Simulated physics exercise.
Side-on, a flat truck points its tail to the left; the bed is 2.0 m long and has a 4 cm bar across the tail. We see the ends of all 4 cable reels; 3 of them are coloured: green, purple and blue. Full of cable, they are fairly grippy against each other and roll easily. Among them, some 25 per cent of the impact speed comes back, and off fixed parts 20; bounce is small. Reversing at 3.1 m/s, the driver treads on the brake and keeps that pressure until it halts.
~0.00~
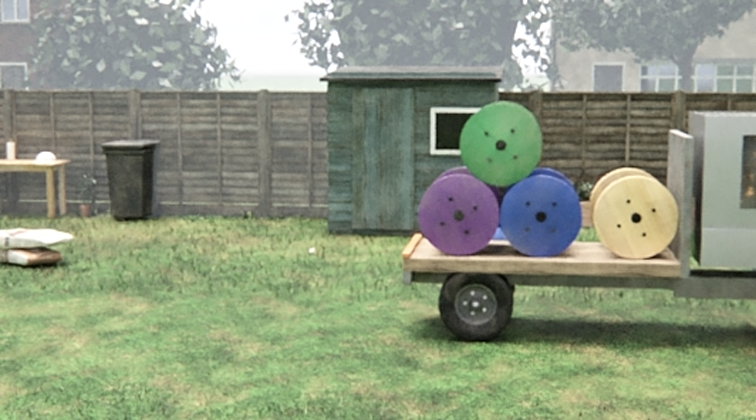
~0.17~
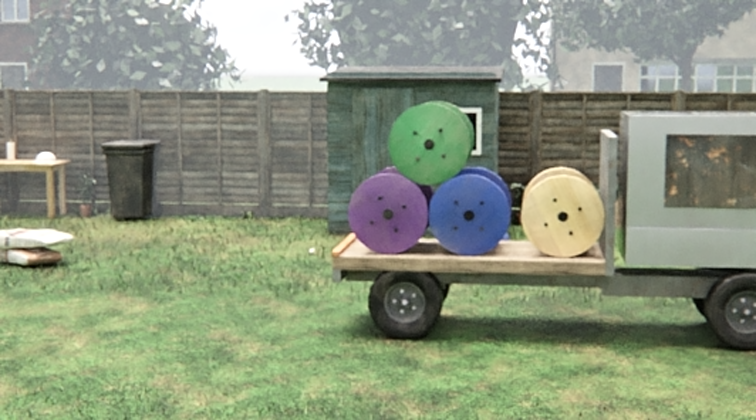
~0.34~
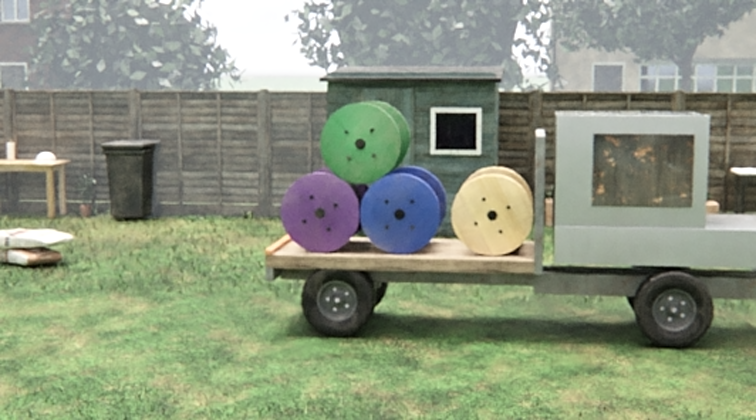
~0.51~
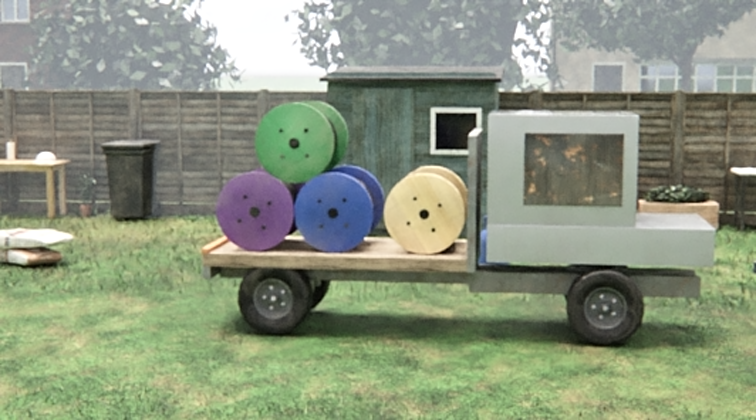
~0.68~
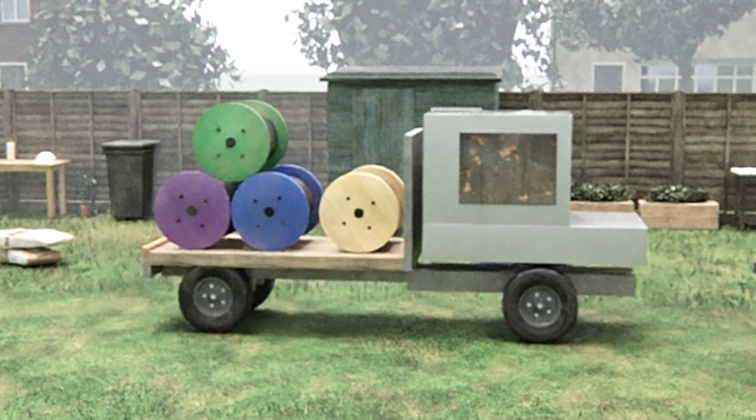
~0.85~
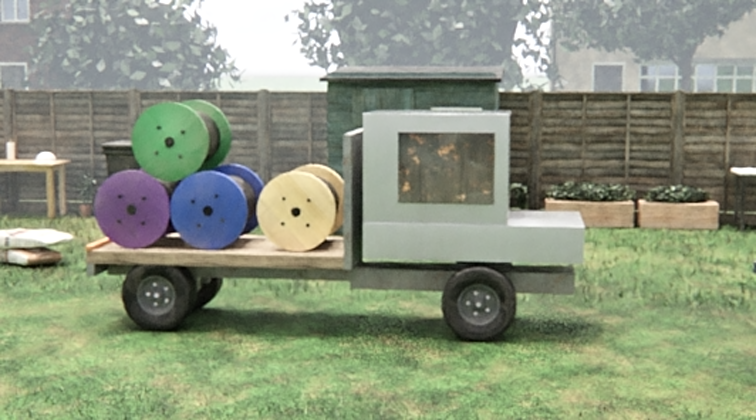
On a grassy yard in front of a fence and a shed, a flat truck backs steadily to the left, carrying a green reel stacked on purple and blue ones beside a pale reel. Its grey cab comes fully into view and passes the shed, while the reels keep their arrangement.
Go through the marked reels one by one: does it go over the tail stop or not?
Green is staying aboard, purple is staying aboard, blue is staying aboard.
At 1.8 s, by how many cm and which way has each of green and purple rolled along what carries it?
Green 20 left, purple 25 left.
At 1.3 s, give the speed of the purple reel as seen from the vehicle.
About 0.3 m/s.
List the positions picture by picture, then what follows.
Green (501, 145), purple (459, 215), blue (541, 217); tail bar at (406, 255); speed 3.1 m/s; 3 of the 4 make up the bottom layer on the bed, in the first frame.
Green (429, 145), purple (388, 214), blue (469, 215); tail bar at (335, 254); speed 3.0 m/s, in the second frame.
Green (360, 144), purple (320, 213), blue (400, 214); tail bar at (269, 252); speed 2.9 m/s, in the third frame.
Green (294, 143), purple (255, 212), blue (333, 213); tail bar at (205, 251); speed 2.8 m/s, in the fourth frame.
Green (230, 143), purple (193, 211), blue (270, 212); tail bar at (145, 250); speed 2.7 m/s, in the fifth frame.
Green (169, 142), purple (133, 209), blue (208, 211); tail bar at (89, 248); speed 2.6 m/s, in the sixth frame.
By 1.3 s, green is up on others, 45 cm from the bar, rolling towards it; purple is on the bed, 15 cm from the bar, rolling towards it; blue is on the bed, 75 cm from the bar, rolling towards it; 0 of 4 are off.
By 1.8 s, green is up on others, 45 cm from the bar; purple is on the bed, 10 cm from the bar; blue is on the bed, 70 cm from the bar; 0 of 4 are off.
Finally (2.4 s), green is up on others, 45 cm from the bar; purple is on the bed, 15 cm from the bar; blue is on the bed, 75 cm from the bar; 0 of 4 are off.
